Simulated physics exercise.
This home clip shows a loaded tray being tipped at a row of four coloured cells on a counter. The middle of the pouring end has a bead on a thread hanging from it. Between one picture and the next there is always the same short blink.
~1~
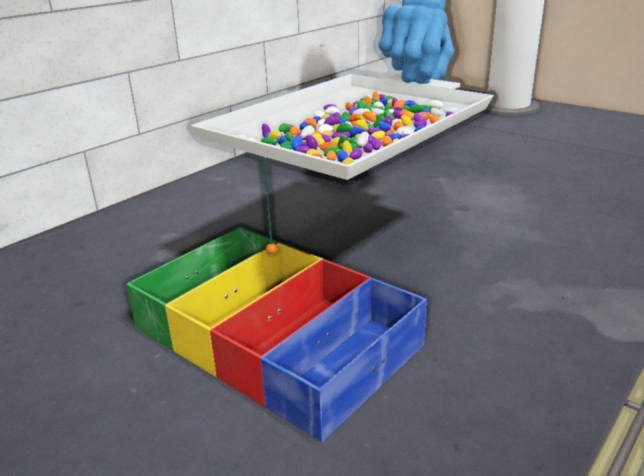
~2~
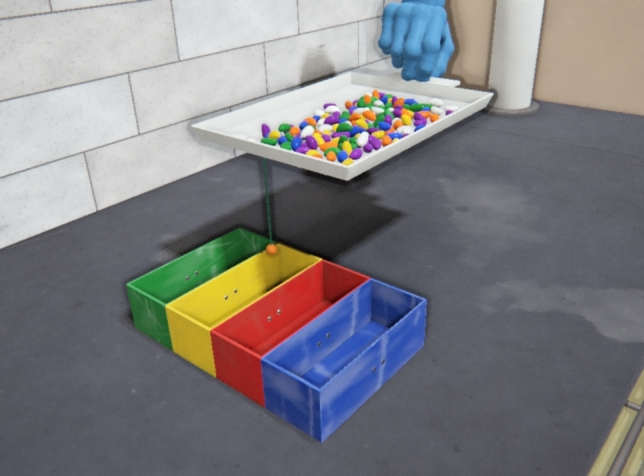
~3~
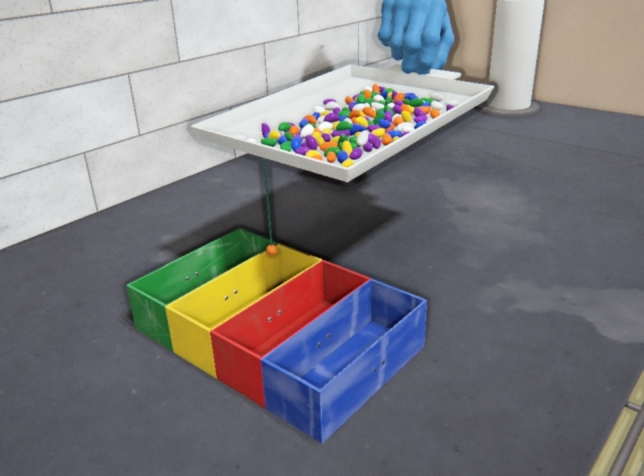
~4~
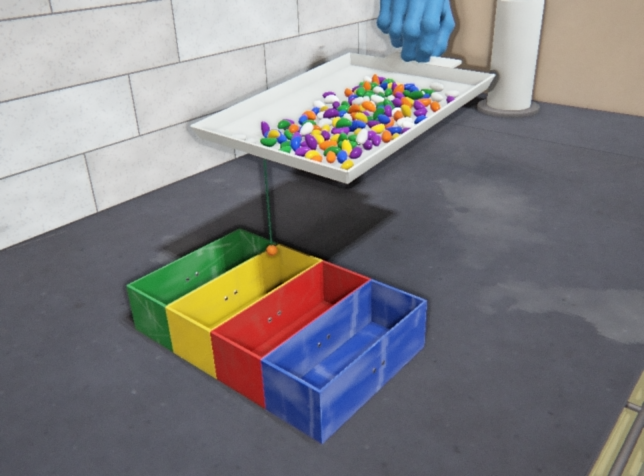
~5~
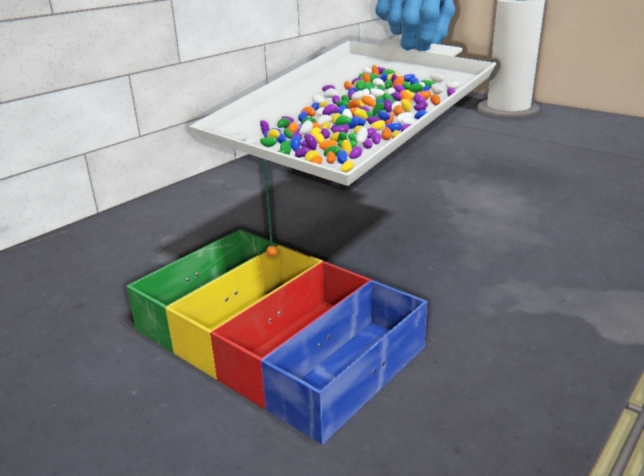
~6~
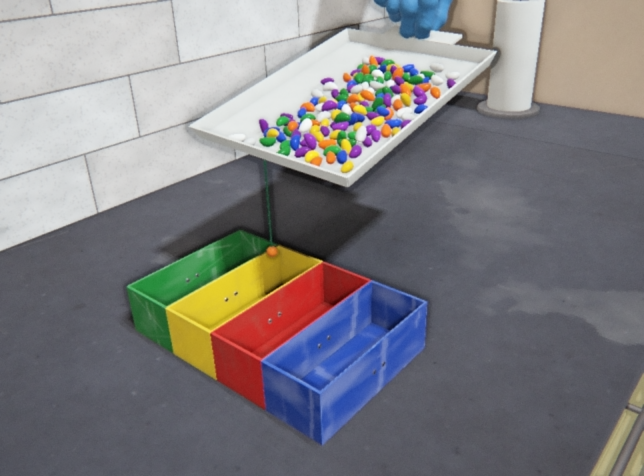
A blue-gloved hand is at the far edge of a white tray of multicoloured jelly beans, above a dark counter by a pale tiled wall, seen from above at an angle. Below, green, yellow, red and blue cells sit in a row from left to right, near an orange bead on a thread. The tray's far side gradually rises, tilting it slightly toward the near right corner, while the camera stays still.
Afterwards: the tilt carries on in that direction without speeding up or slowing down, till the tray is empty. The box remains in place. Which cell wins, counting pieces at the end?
The red cell wins.
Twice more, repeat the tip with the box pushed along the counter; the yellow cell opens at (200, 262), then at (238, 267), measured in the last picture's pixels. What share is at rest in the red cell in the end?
Roughly 20% first, roughly 30% second.
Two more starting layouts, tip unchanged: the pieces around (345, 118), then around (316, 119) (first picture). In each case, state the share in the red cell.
Shares in turn: 40 % and 40 %.
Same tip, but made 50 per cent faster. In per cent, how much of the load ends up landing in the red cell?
Close to 40 per cent.
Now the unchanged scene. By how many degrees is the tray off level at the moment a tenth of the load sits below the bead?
Around 75° of tilt.
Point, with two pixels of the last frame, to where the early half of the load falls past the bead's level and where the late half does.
I'd say close to (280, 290) at first and close to (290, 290) later on.
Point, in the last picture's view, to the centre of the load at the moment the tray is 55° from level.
Look close to (319, 100) in the last picture.
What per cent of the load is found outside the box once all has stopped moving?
I'd say around 0 per cent.
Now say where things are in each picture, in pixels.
Corners of the pouring end at (199, 125) and (347, 163), level; middle of the load at (355, 126), jelly beans; bead on its thread at (272, 249); green cell at (150, 312); yellow cell at (191, 336); red cell at (238, 363); blue cell at (292, 394), in the first frame.
Corners of the pouring end at (199, 125) and (347, 164), level; middle of the load at (355, 125), in the second frame.
Corners of the pouring end at (199, 125) and (347, 165), tipped barely, lowest at the right corner; middle of the load at (355, 122), in the third frame.
Corners of the pouring end at (198, 125) and (346, 167), tipped a little, lowest at the right corner; middle of the load at (355, 117), in the fourth frame.
Corners of the pouring end at (198, 125) and (346, 170), tipped a little, lowest at the right corner; middle of the load at (354, 112), in the fifth frame.
Corners of the pouring end at (197, 124) and (346, 172), tipped a little, lowest at the right corner; middle of the load at (354, 107); green cell at (150, 315); yellow cell at (191, 339); red cell at (238, 366); blue cell at (292, 397), in the sixth frame.
Soon after the last picture, tray tipped steeply; nearly all on the tray; a stray few falling or outside the box.
A little later, tray tipped right over; a small part on the tray; about a third in the red cell; about a quarter in the blue cell; about a quarter in the yellow cell; a small part in the green cell; a small part falling or outside the box.
Later still, tray tipped past a quarter turn; about a third in the red cell; about a quarter in the blue cell; about a quarter in the yellow cell; a small part in the green cell; a stray few falling or outside the box.
At rest, tray tipped past a quarter turn; about a third in the red cell; about a quarter in the blue cell; about a quarter in the yellow cell; a small part in the green cell; a stray few outside the box.
